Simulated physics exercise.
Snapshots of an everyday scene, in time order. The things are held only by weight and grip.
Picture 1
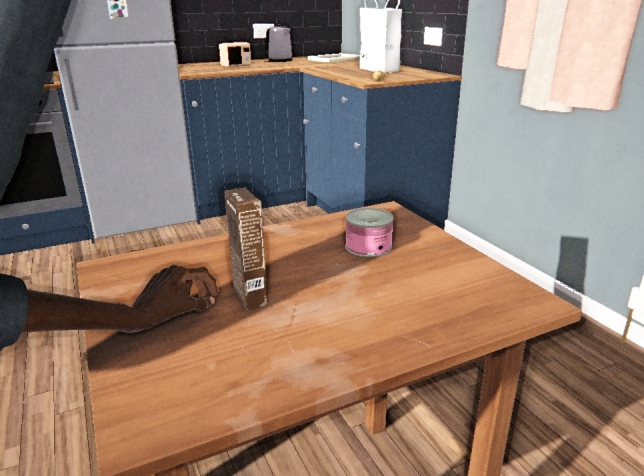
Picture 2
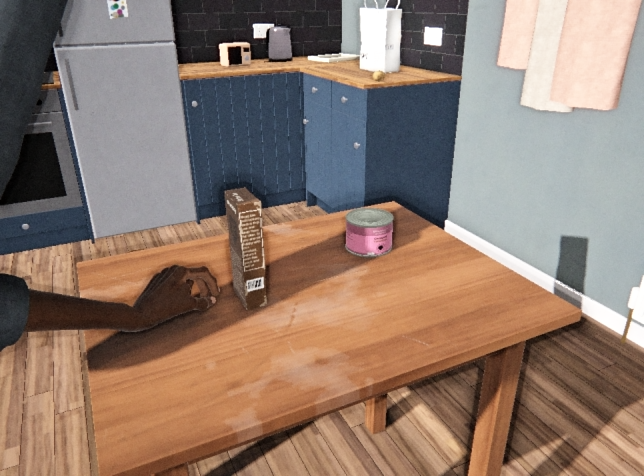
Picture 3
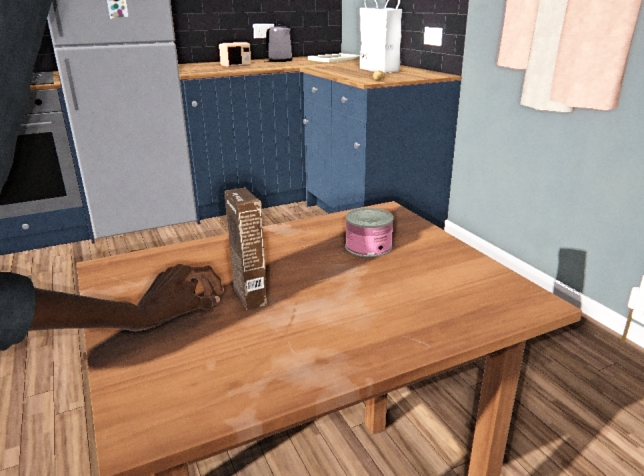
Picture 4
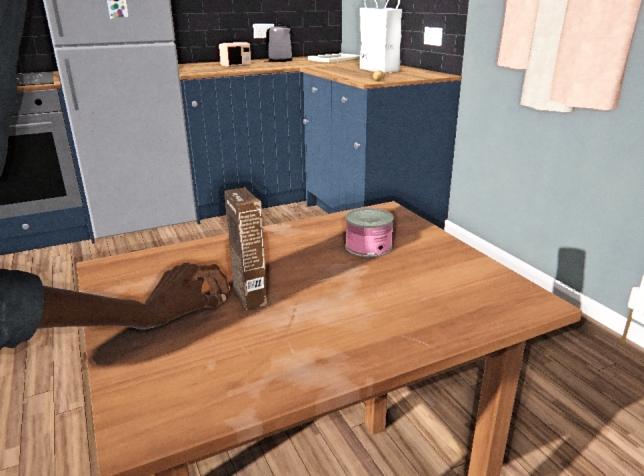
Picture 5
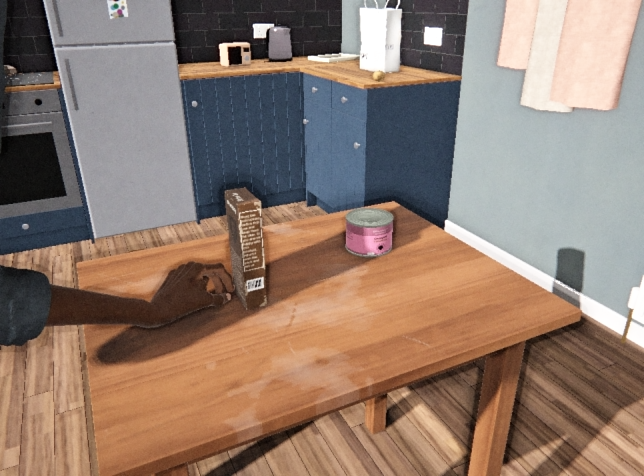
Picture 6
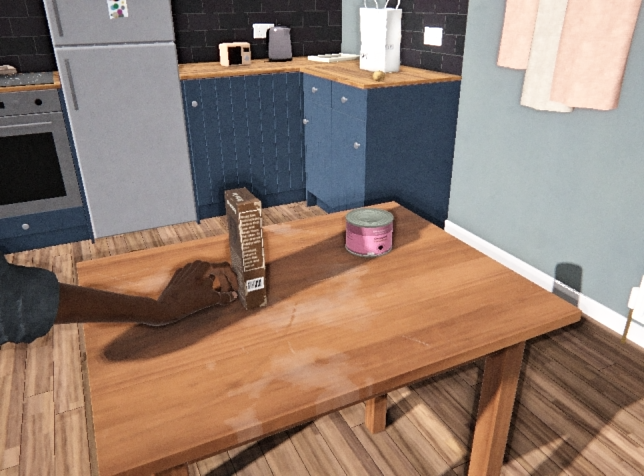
At first, a loosely curled hand rests over a wooden table to the left of an upright brown packet, with a pink tin farther right in a kitchen. The hand and arm shift slightly rightward until the knuckles are right by the packet, while the packet and tin stay still.
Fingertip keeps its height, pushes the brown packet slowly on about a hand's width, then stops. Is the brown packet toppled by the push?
No, up.
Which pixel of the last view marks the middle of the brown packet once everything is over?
Near (305, 237).
Then, 0.20 s past the last view, brown packet displaced a little near (257, 247).
Then, 0.50 s past the last view, brown packet displaced about its own width near (276, 243).
Then, 0.70 s past the last view, brown packet displaced about its own width near (287, 241).
Then, 1.00 s past the last view, brown packet displaced about its own width near (304, 237).
Finally, moved from the start, brown packet. Final places as the last picture's camera would see them, brown packet near (305, 237).
